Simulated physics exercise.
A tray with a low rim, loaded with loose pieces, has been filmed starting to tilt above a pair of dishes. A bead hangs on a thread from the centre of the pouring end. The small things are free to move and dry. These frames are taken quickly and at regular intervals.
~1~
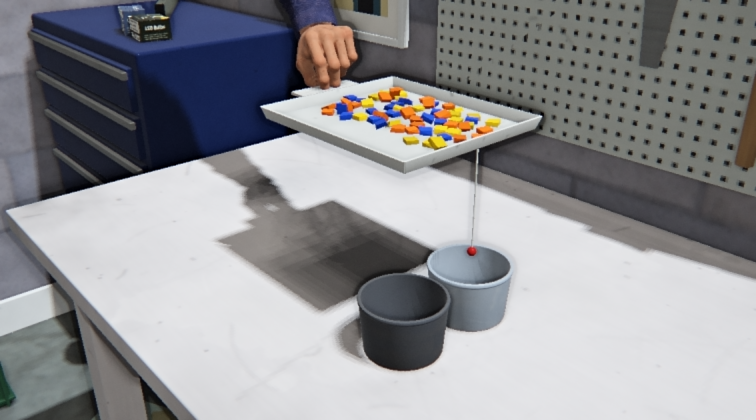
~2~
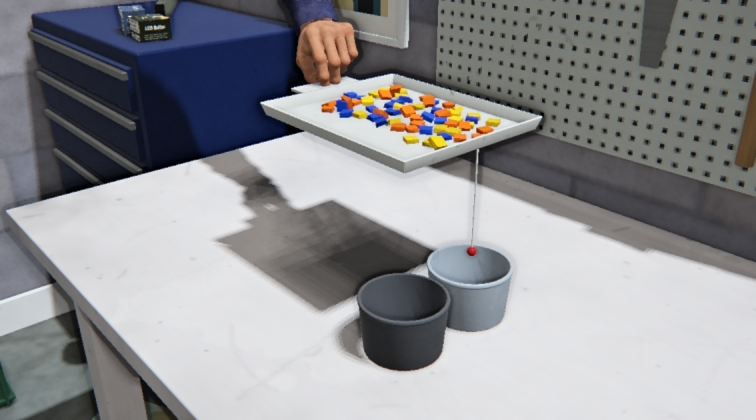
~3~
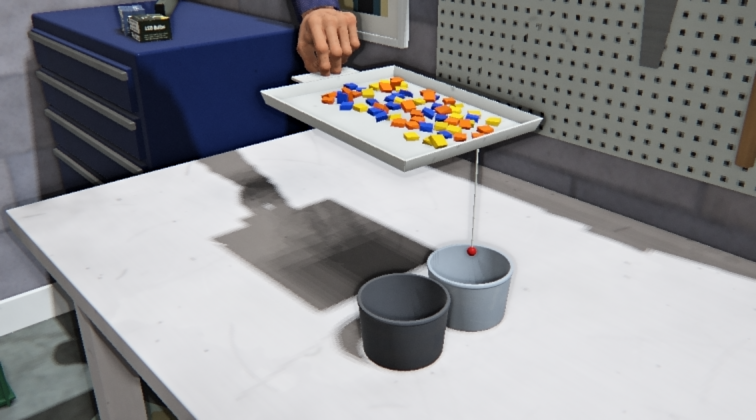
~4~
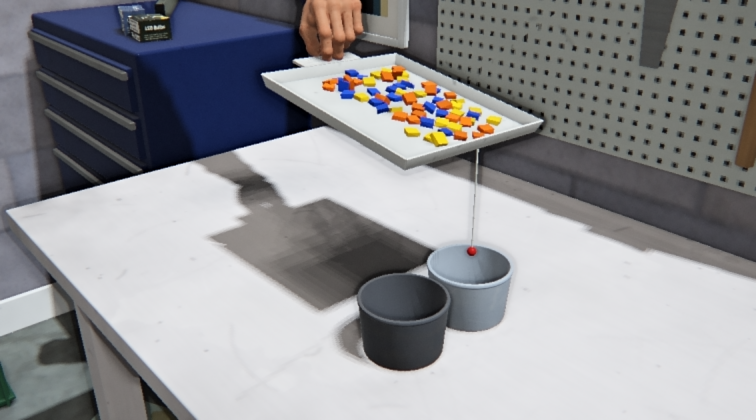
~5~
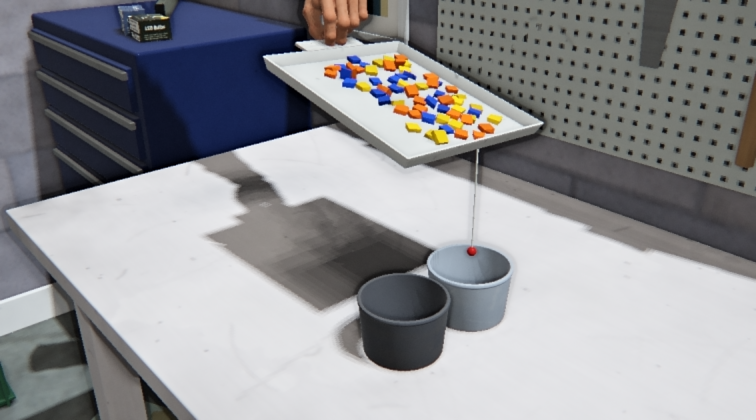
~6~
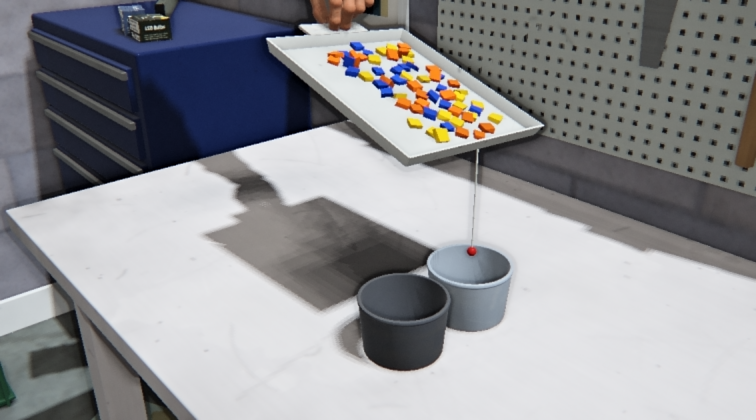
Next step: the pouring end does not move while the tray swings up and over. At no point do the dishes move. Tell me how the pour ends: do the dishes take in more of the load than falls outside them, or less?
They take in less than falls outside.
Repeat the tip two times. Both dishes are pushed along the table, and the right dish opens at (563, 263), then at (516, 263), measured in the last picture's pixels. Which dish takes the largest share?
Well, the right-side one at the first spot and the right-side one at the second.
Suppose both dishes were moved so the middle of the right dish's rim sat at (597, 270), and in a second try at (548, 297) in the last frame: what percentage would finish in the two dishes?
About 10 per cent, then about 0 per cent.
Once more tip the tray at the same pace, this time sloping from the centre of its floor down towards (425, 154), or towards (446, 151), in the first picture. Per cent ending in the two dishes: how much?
In order: About 70, then 50 percent.
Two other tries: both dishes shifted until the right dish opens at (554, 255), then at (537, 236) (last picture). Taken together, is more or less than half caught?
First above a half, then the larger part.
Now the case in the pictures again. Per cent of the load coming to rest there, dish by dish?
About: Left dish 0, right dish 10 per cent.
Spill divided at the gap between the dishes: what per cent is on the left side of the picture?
Close to 0 per cent.
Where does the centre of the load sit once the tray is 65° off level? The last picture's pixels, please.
Centre estimate: (501, 126).
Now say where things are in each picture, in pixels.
The first frame shows corners of the pouring end (405, 159) and (536, 116), level; middle of the load (408, 113), mosaic tiles; left dish (435, 336); right dish (500, 299); bead on its thread (472, 251).
The second frame shows corners of the pouring end (405, 159) and (536, 117), level; middle of the load (408, 111).
The third frame shows corners of the pouring end (406, 158) and (537, 118), tipped barely, lowest at the right corner; middle of the load (408, 106).
The fourth frame shows corners of the pouring end (407, 156) and (537, 120), tipped a little, lowest at the right corner; middle of the load (409, 99).
The fifth frame shows corners of the pouring end (408, 155) and (538, 122), tipped a little, lowest at the right corner; middle of the load (411, 91).
The sixth frame shows corners of the pouring end (410, 154) and (538, 124), tipped clearly, lowest at the right corner; middle of the load (415, 86); left dish (435, 336); right dish (500, 299).
Just after the last frame, tray tipped steeply; almost all on the tray; about a tenth in the air.
A moment on, tray tipped past a quarter turn; just a few on the tray; about a tenth in the right dish; roughly two thirds outside both; roughly a quarter in the air.
Further on, tray tipped past a quarter turn; about a tenth in the right dish; the larger part outside both.
When it is over, tray tipped past a quarter turn; not one in the left dish; about a tenth in the right dish; the larger part outside both.
